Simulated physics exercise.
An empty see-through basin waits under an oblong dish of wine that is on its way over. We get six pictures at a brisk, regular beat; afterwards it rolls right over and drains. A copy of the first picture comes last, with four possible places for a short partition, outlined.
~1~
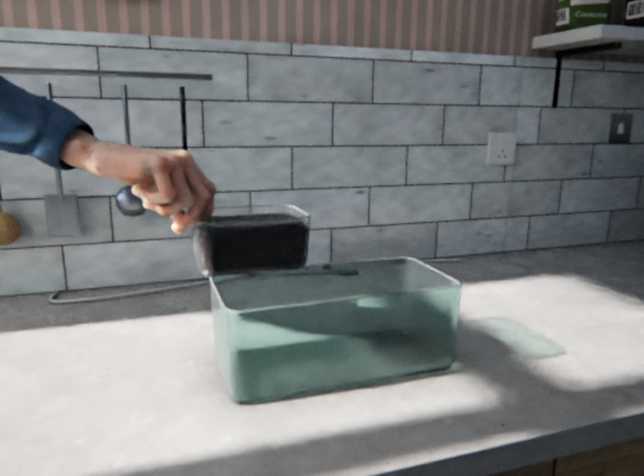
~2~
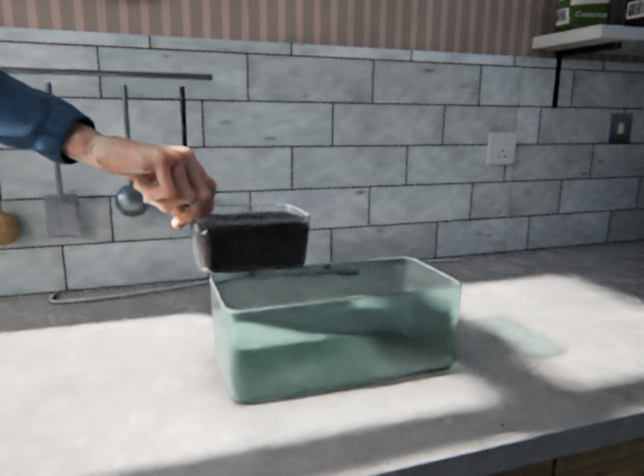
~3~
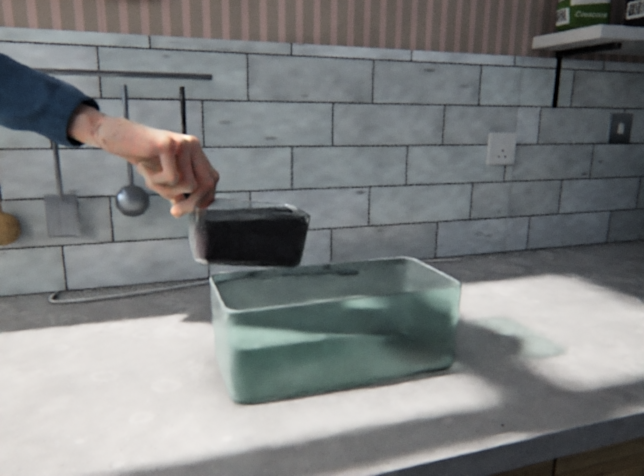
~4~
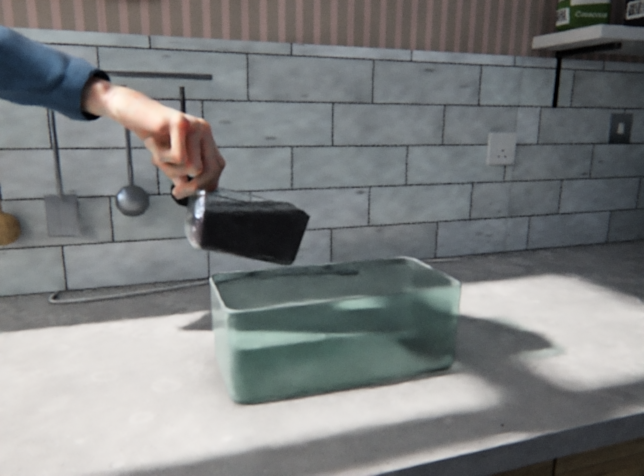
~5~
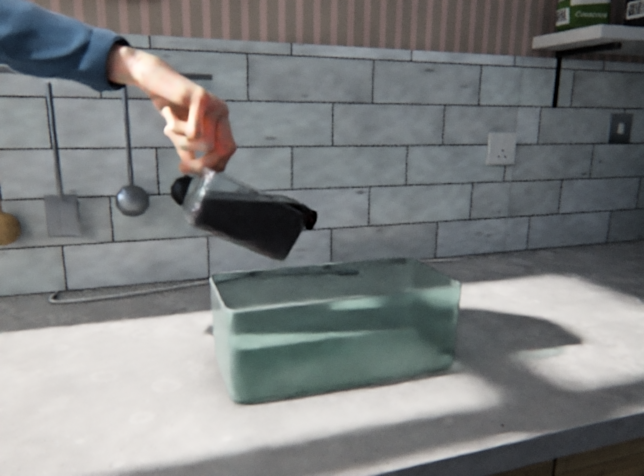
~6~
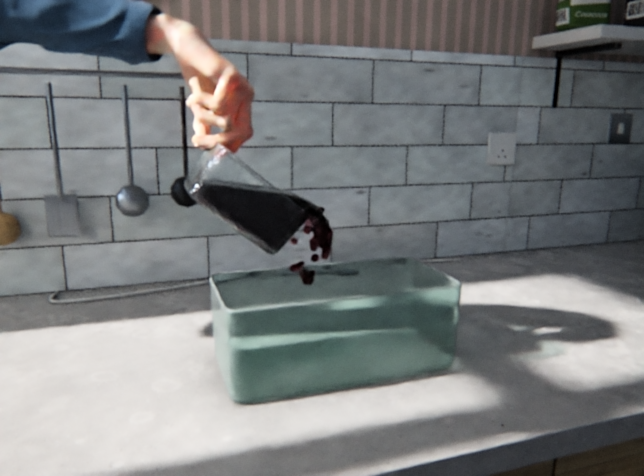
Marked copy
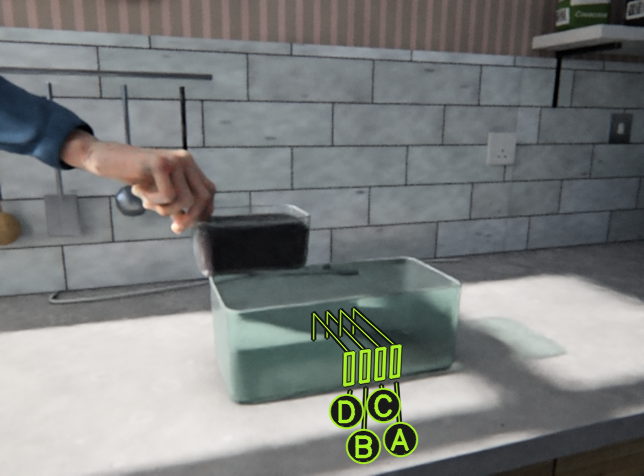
A kitchen worktop in front of grey brick tiles and hanging utensils is seen from slightly above by a still camera, with sunlight and shadow across it. A clear, green-tinted basin stands near the centre, and a blue-sleeved hand at left holds a see-through dish of dark wine above it. The hand rises and tilts the dish rightward, and dark red drops spill over its lip.
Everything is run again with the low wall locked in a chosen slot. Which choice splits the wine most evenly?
A.
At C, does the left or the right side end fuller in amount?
The right one.
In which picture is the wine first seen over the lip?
Picture 4.
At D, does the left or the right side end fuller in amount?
More ends on the right.
On the marked copy, A at (396, 382); B at (365, 388); C at (381, 385); D at (350, 390).
With A, about 45 % ends left of the wall and 54 % right of it.
With B, about 12 % ends left of the wall and 87 % right of it.
With C, about 29 % ends left of the wall and 70 % right of it.
With D, about 7 % ends left of the wall and 93 % right of it.
